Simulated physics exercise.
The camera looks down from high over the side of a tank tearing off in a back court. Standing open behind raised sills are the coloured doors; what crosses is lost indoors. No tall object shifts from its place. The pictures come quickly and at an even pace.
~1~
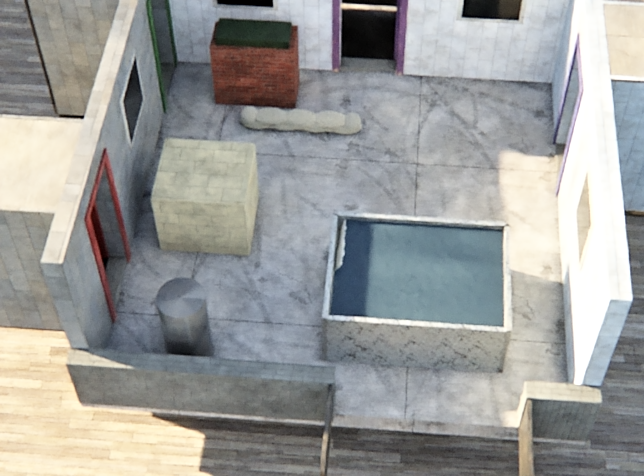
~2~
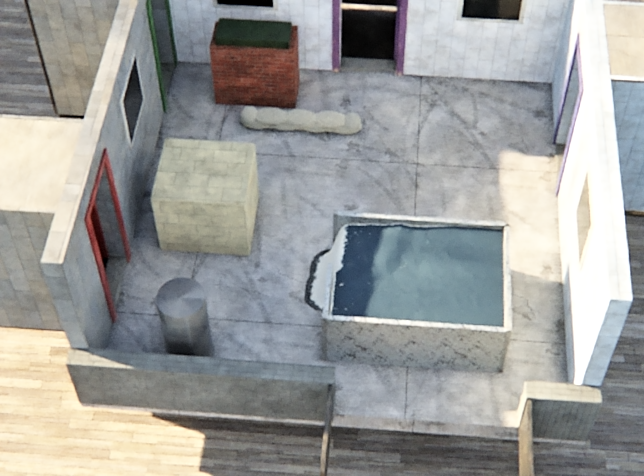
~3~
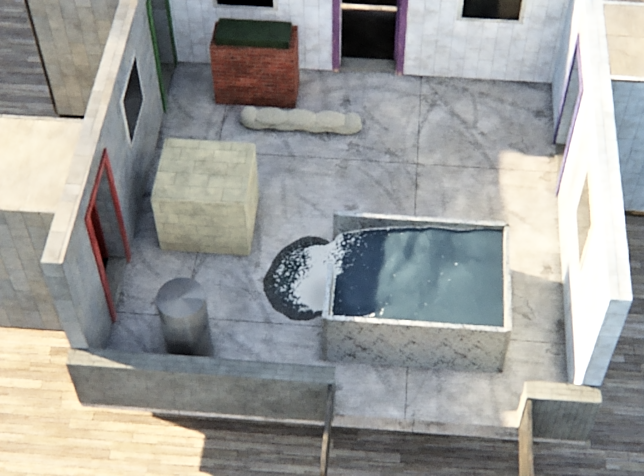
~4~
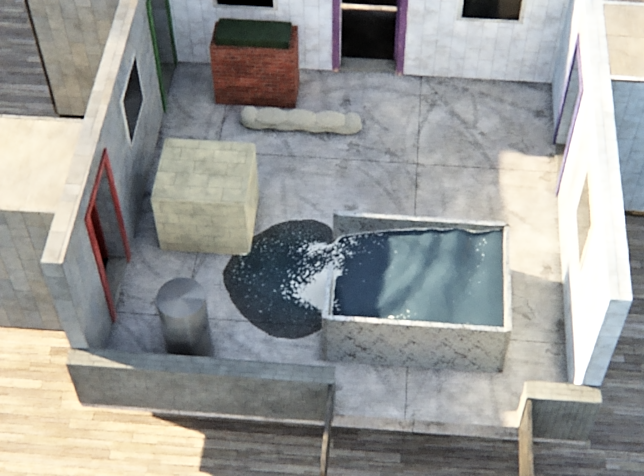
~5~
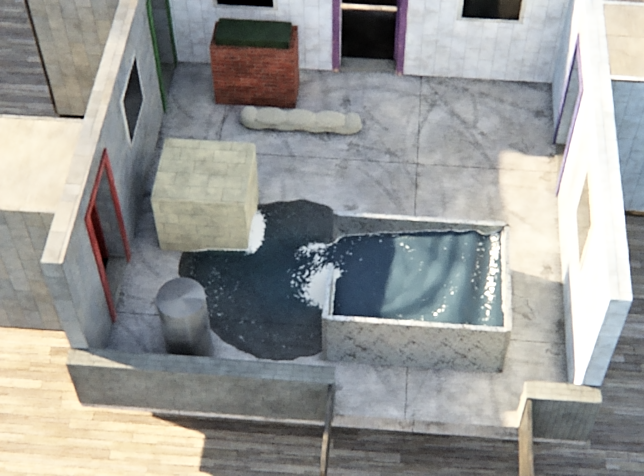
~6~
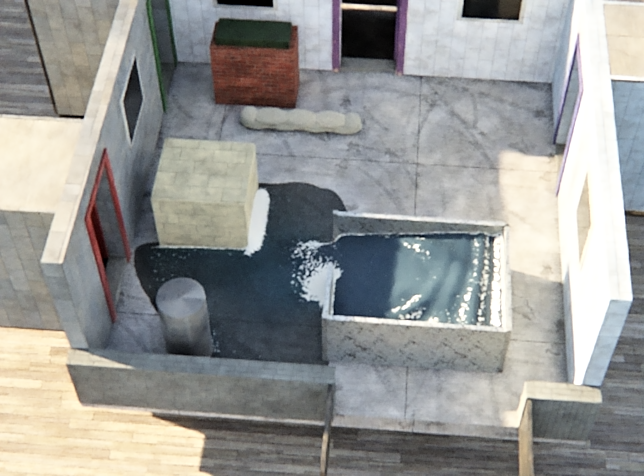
The clip opens on a full, still tank in a walled court with coloured doors, a pale block and a grey cylinder. Water bursts from the tank's left side, foaming onto the floor. The dark pool spreads left, reaches the block and cylinder, and surrounds the cylinder as the tank's surface ripples.
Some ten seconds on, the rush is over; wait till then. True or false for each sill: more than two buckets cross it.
Green door - true; purple door - false; red door - true; blue door - true.
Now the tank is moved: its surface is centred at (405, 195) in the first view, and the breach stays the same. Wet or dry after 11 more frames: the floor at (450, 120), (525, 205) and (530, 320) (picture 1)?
In the order asked: Not reached, not reached, not reached.
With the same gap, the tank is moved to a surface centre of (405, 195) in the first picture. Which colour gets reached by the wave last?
Answer: The blue door.
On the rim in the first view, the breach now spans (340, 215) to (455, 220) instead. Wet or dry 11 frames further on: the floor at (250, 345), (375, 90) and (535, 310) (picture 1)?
Untouched, submerged, untouched.
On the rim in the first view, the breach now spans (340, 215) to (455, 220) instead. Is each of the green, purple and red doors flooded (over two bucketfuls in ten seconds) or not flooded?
The green door tops the limit, the purple door tops the limit and the red door falls short.
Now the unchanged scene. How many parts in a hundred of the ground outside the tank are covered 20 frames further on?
I'd estimate some 65 per cent.
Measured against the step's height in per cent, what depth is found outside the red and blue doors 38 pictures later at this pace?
Near 150 per cent and 150 per cent, respectively.
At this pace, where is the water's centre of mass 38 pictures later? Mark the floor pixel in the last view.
About (326, 246).
A moment on, water covers 30 % of the floor; the green door not reached, the purple door not reached, the red door over two buckets in, the blue door not reached.
Next, water covers 40 % of the floor; the green door wet at the sill, nothing in, the purple door not reached, the red door far over two buckets in, the blue door not reached.
Then, water covers 65 % of the floor; the green door under two buckets in, the purple door wet at the sill, nothing in, the red door far over two buckets in, the blue door wet at the sill, nothing in.
Later, water covers 90 % of the floor; the green door over two buckets in, the purple door wet at the sill, nothing in, the red door far over two buckets in, the blue door under two buckets in.
In the end, water covers 95 % of the floor; the green door far over two buckets in, the purple door wet at the sill, nothing in, the red door far over two buckets in, the blue door over two buckets in.
